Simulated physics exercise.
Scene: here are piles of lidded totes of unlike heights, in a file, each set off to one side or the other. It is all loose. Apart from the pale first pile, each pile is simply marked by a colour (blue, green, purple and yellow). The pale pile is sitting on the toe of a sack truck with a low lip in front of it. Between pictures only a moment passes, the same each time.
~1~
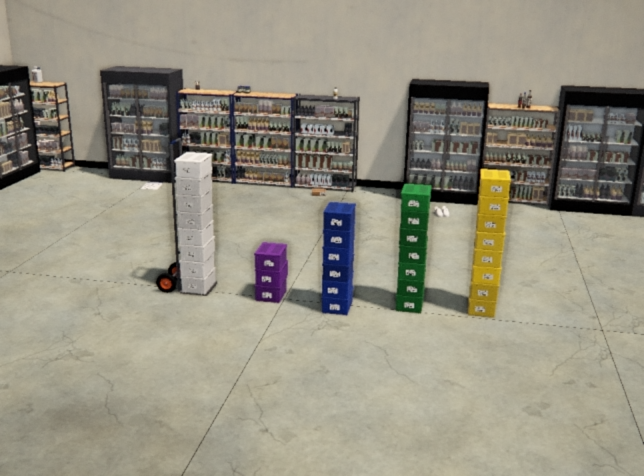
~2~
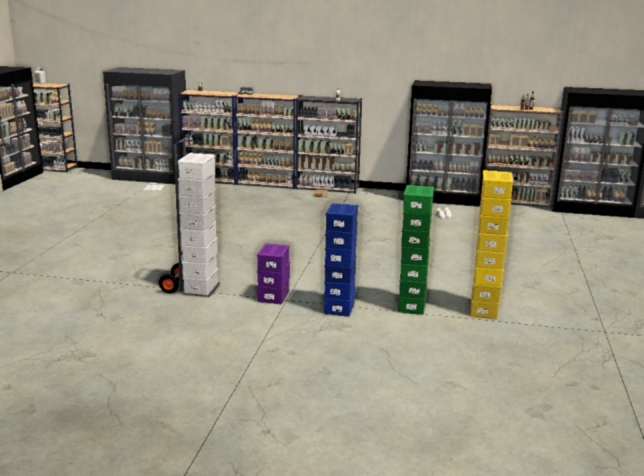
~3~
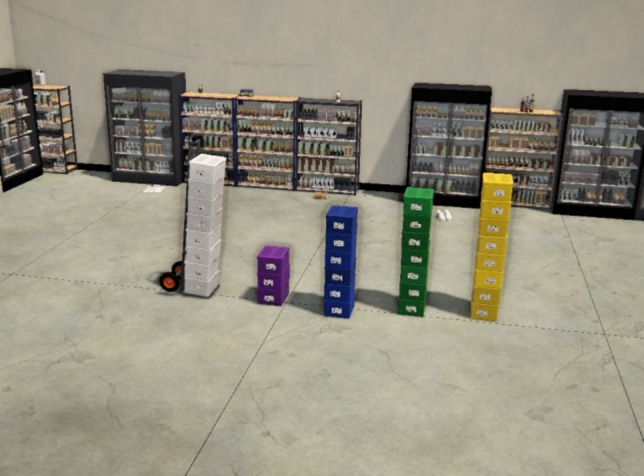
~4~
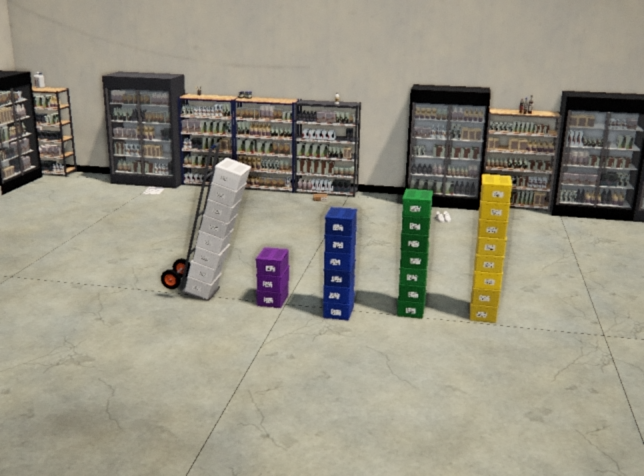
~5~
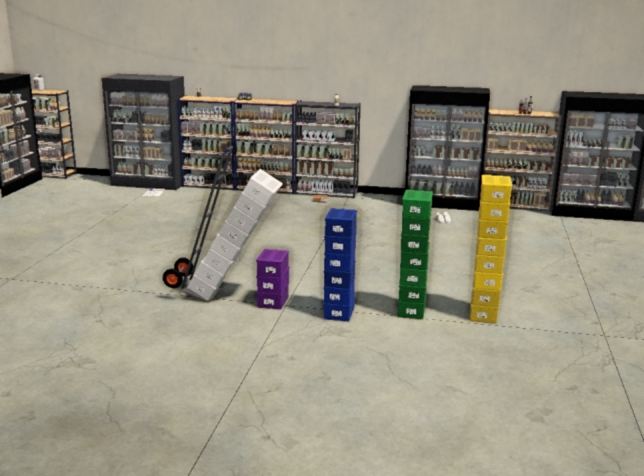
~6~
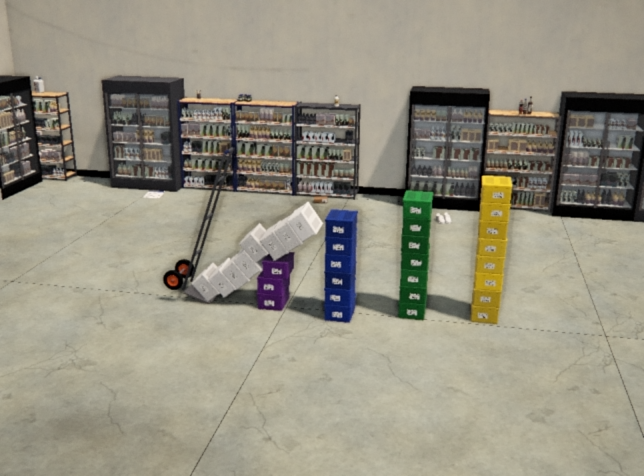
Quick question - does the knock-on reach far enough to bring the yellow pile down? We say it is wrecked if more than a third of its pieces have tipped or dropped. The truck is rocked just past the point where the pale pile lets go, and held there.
No, it holds.
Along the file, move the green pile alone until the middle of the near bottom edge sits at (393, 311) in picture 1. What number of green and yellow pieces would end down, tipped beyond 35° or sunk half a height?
Down at the end: Green 0, yellow 0.
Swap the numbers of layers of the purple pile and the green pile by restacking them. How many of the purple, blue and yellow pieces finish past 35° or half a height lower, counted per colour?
By colour, purple 6, blue 5, yellow 0.
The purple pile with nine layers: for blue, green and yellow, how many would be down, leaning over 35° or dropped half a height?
Final down tally: Blue = 5; green = 7; yellow = 6.
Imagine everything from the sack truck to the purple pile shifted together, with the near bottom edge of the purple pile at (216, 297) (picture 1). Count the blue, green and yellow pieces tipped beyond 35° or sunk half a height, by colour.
Blue: 0; green: 0; yellow: 0.
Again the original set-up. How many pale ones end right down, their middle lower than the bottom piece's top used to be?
It comes to 5.
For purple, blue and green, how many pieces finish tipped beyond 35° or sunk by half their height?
The tally reads purple 2, then blue 3, then green 0.
Just after the last frame, 8 of the pale pile down; none of the 8 yellow totes down (0 of 24 in all colours); top yellow tote unmoved; top blue tote tilted barely.
A moment on, 8 of the pale pile down; none of the 8 yellow totes down (0 of 24 in all colours); top yellow tote unmoved; top blue tote tilted clearly.
Further on, 8 of the pale pile down; none of the 8 yellow totes down (5 of 24 in all colours); top yellow tote unmoved; top purple tote tilted well over, half its height lower.
Then, 8 of the pale pile down; none of the 8 yellow totes down (5 of 24 in all colours); top yellow tote unmoved; top purple tote tilted well over, half its height lower.
When it is over, 8 of the pale pile down; none of the 8 yellow totes down (5 of 24 in all colours); top yellow tote unmoved; top purple tote tilted well over, half its height lower. In pixels of the last frame, middles, top yellow tote near (496, 190), top purple tote near (313, 276).
